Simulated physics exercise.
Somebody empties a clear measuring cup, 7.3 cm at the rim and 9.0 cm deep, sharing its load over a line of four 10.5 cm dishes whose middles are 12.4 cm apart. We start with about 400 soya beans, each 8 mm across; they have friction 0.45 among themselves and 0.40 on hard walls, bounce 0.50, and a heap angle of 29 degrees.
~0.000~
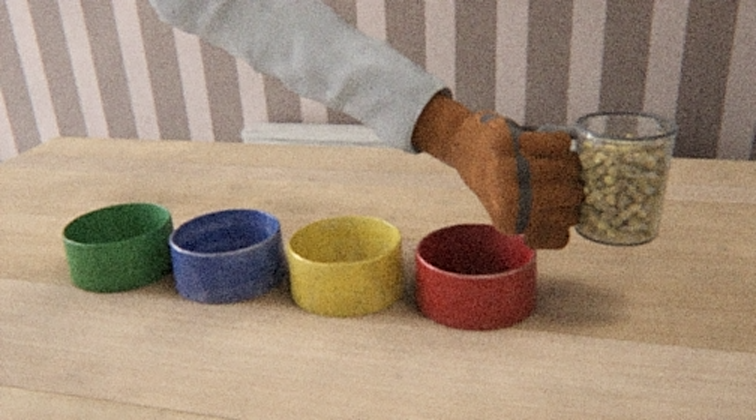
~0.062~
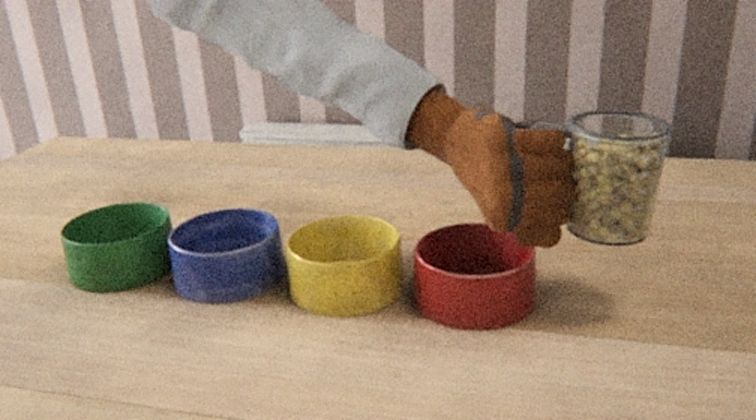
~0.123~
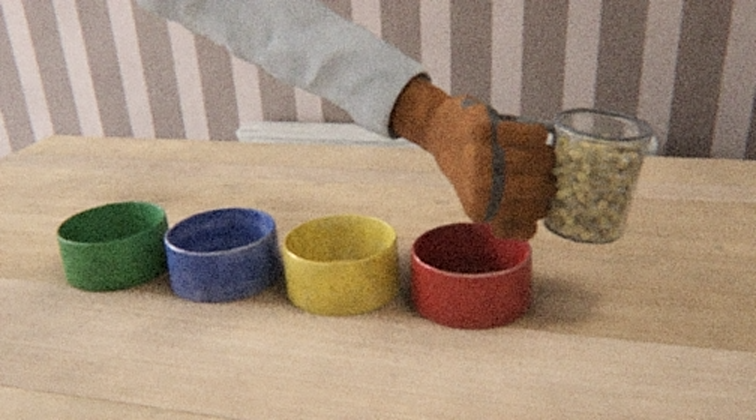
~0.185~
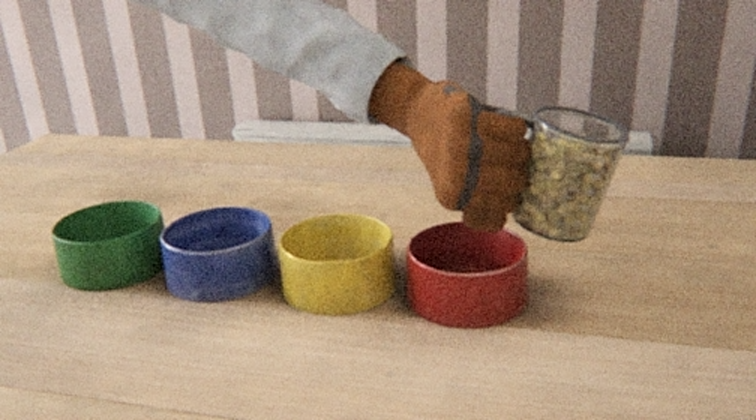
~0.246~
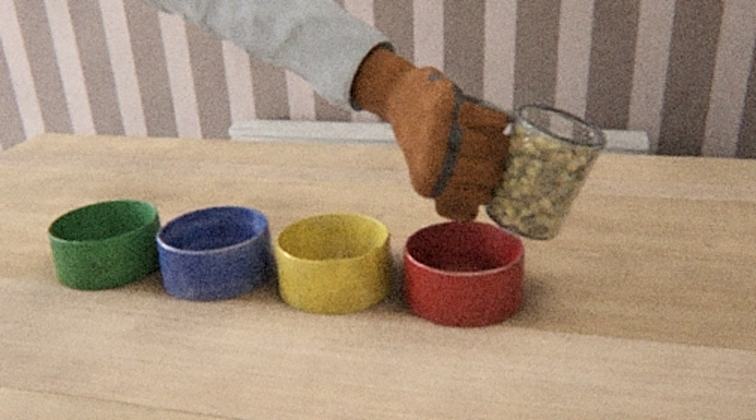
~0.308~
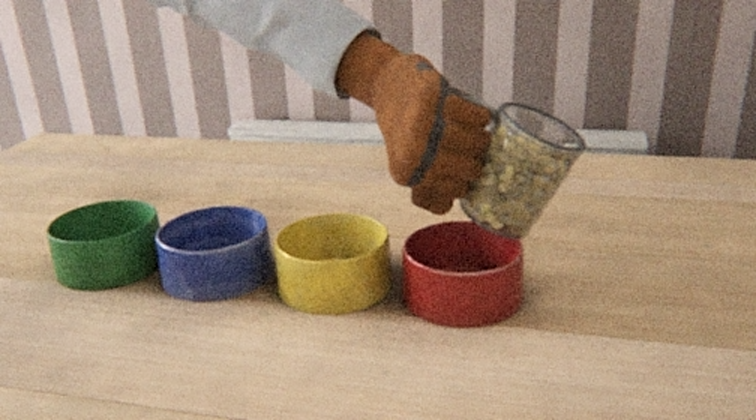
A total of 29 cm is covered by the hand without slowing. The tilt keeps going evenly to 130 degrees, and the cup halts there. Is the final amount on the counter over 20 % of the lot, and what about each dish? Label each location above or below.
Labels - red dish: Below, blue dish: Below, green dish: Below, yellow dish: Above, counter: Below.
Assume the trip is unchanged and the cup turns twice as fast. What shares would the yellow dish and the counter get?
Then: Yellow 20; counter 20.
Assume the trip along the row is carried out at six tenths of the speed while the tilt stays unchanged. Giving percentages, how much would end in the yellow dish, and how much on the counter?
In that case: Yellow 30, and counter 20.
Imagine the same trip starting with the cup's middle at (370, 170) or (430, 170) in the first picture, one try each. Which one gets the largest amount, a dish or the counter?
The winner: Green; blue.
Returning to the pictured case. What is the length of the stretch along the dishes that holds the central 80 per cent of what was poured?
Spread: Around 6 cm.
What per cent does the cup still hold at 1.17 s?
Near 85 per cent of the load.
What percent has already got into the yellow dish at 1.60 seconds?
About 100 percent.
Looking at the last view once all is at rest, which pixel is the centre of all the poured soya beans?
Somewhere around (338, 263) in the final frame.
After 0.82 s, tilt 74 degrees; cup holds 100 %.
After 1.17 s, tilt 108 degrees; cup holds 85 %, yellow 15 %.
After 1.60 s, tilt 130 degrees; cup holds 0 %, yellow 100 %.
In the end, at 2.0 s, red 0 %, blue 0 %, green 0 %, yellow 100 %, counter 0 %.
